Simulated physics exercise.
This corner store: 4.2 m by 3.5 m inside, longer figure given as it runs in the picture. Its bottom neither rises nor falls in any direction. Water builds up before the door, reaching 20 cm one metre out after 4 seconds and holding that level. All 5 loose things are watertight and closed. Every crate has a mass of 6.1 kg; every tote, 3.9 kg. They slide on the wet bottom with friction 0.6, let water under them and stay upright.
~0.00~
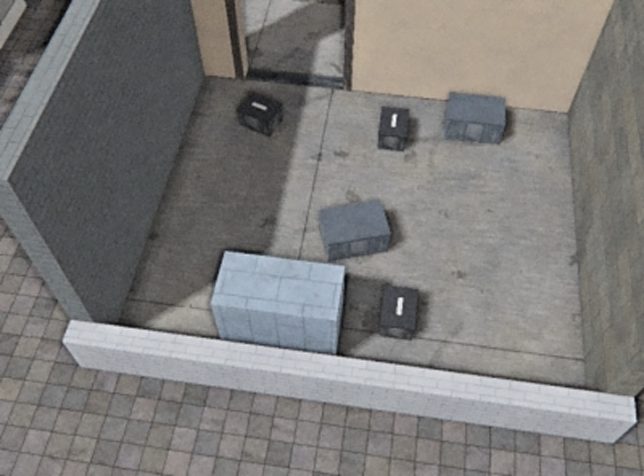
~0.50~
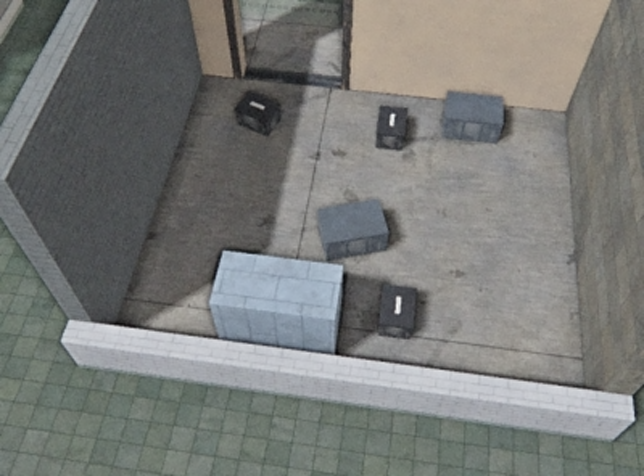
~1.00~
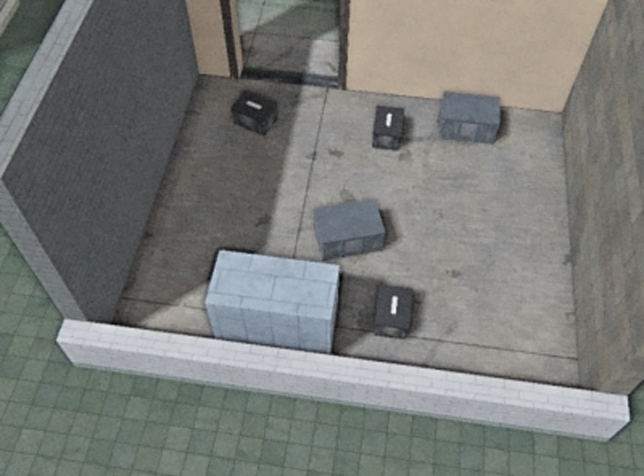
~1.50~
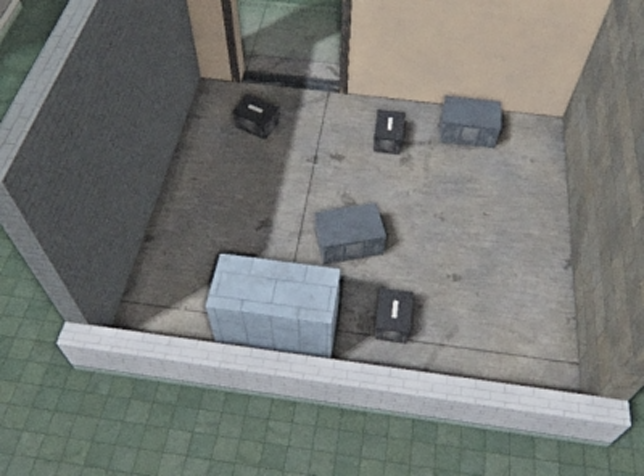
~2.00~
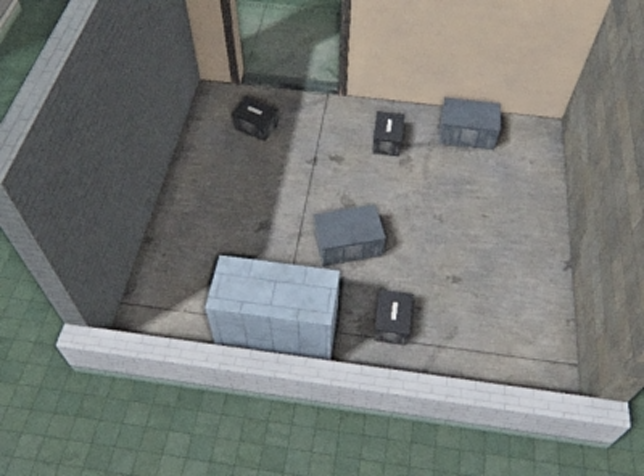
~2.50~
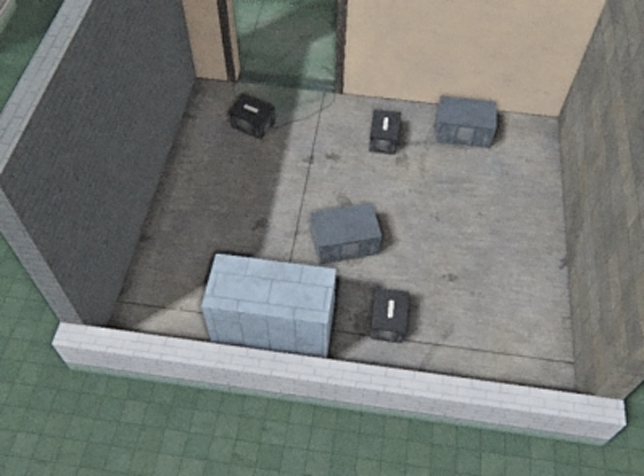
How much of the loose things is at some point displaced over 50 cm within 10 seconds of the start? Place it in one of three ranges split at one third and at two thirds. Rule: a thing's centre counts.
Some of them shift that far, a third to two thirds.
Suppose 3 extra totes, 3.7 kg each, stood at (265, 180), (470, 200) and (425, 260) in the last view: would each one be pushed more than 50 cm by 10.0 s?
In turn: Past it, short of it, over.
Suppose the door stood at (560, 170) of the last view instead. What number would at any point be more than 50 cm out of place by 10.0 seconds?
Count: 4.
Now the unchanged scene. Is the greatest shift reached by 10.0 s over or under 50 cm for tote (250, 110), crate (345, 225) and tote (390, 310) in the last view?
In turn: Above the mark, above the mark, above the mark.
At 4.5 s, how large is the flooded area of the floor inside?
My estimate is roughly 6.0 m2.
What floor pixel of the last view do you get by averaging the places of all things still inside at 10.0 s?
Near (407, 222).
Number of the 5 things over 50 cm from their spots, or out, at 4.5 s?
Count then: 1.
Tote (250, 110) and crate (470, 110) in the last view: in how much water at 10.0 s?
Depths: Near 14 cm, then near 2 cm.
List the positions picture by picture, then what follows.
The first picture shows a crate at (355, 221) rests on the ground; a tote at (400, 307) rests on the ground; water covers 0.0 m2; 0 of 5 have shifted.
The second picture shows a crate at (353, 221) rests on the ground; a tote at (398, 306), on the bottom; water covers 0.0 m2; 0 of 5 have shifted.
The third picture shows a crate at (349, 221), on the bottom; a tote at (394, 306) rests on the ground; 0.0 m2 under water; 0 of 5 have shifted.
The fourth picture shows a crate at (350, 224), on the bottom; a tote at (395, 310) rests on the ground; 0.0 m2 under water; 0 of 5 have shifted.
The fifth picture shows a crate at (350, 226) rests on the ground; a tote at (394, 311) rests on the ground; water covers 0.0 m2; 0 of 5 have shifted.
The sixth picture shows a crate at (346, 224) rests on the ground; a tote at (391, 309) rests on the ground; 0.4 m2 under water; 0 of 5 have shifted.
After 3.5 s 0 of 5 are over 50 cm from their spots; 0 afloat.
After 4.5 s 1 of 5 are over 50 cm from their spots; 0 afloat.
After 7.0 s 3 of 5 are over 50 cm from their spots; 2 afloat.
After 10.0 s 3 of 5 are over 50 cm from their spots, and 3 have been at some point; 3 afloat.
